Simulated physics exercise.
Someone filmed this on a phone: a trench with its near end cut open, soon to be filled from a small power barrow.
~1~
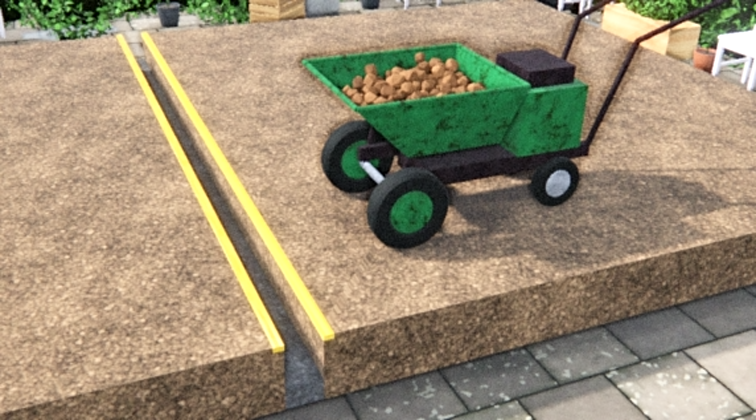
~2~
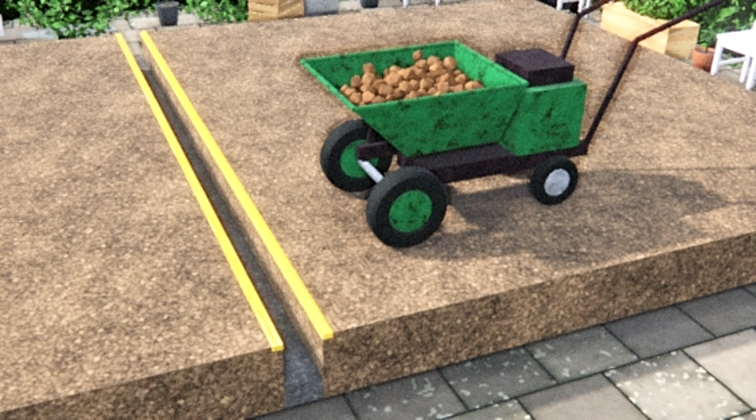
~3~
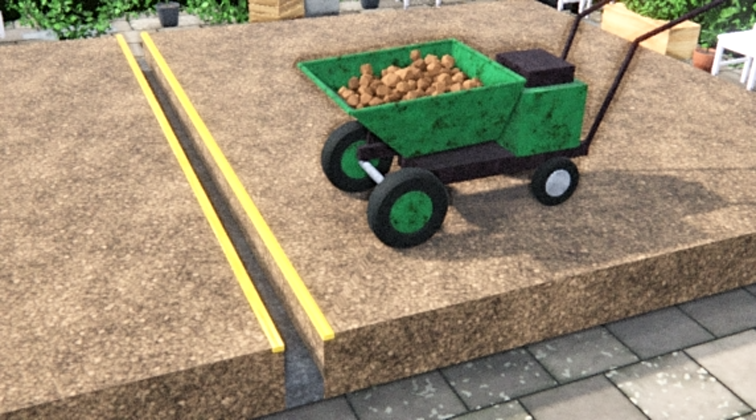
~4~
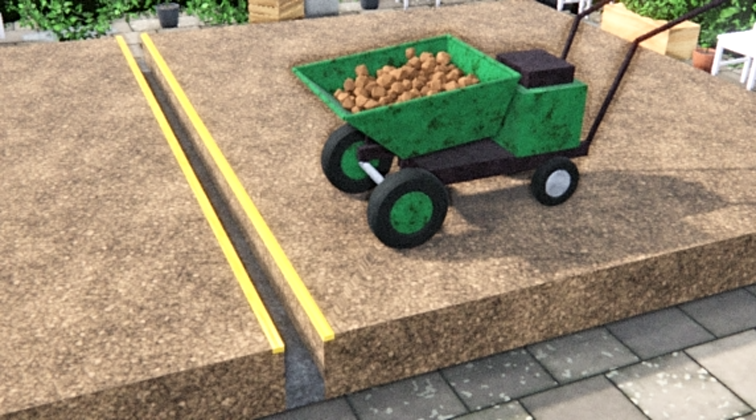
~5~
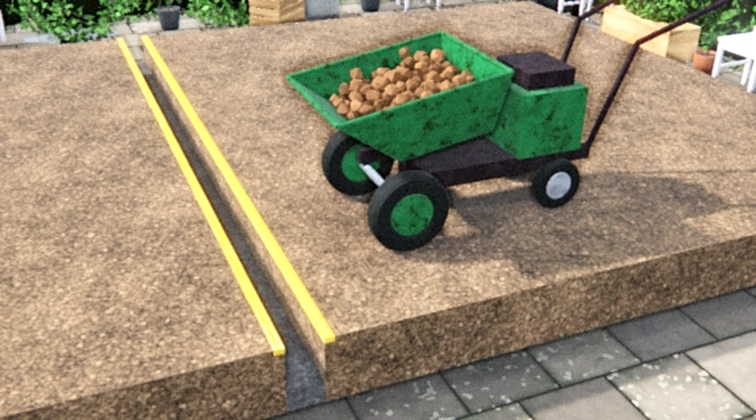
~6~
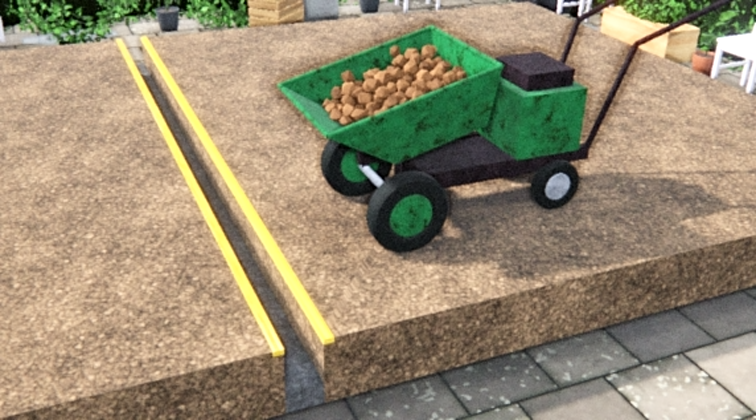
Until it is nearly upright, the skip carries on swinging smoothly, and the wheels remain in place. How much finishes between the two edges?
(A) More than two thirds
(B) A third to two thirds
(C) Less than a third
A third to two thirds.
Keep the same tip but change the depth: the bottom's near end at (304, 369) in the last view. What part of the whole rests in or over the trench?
The share would be around 40 per cent.
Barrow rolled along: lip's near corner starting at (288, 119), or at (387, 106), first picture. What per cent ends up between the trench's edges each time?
0 per cent, then 40 per cent.
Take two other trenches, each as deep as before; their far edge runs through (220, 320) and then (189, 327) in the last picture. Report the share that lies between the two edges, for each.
First try: About 90 %; second try: About 100 %.
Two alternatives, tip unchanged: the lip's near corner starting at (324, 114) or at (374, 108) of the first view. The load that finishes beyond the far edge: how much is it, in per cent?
In order, 60 % followed by 10 %.
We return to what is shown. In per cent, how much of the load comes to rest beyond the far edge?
I'd put it at some 20 per cent of the load.
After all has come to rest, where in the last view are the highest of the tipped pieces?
Near (223, 235).
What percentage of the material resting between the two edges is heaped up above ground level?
It comes to 20 per cent or so.
Soon, skip tipped steeply; all in the skip.
A while on, skip tipped right over; most in the skip; about a quarter in or heaped over the trench; a small part beyond it.
Towards the end, skip tipped right over; about a quarter in the skip; a stray few short of the trench; about half in or heaped over the trench; about a quarter beyond it.
Finally, skip tipped right over; about a quarter in the skip; a stray few short of the trench; about half in or heaped over the trench; about a quarter beyond it.
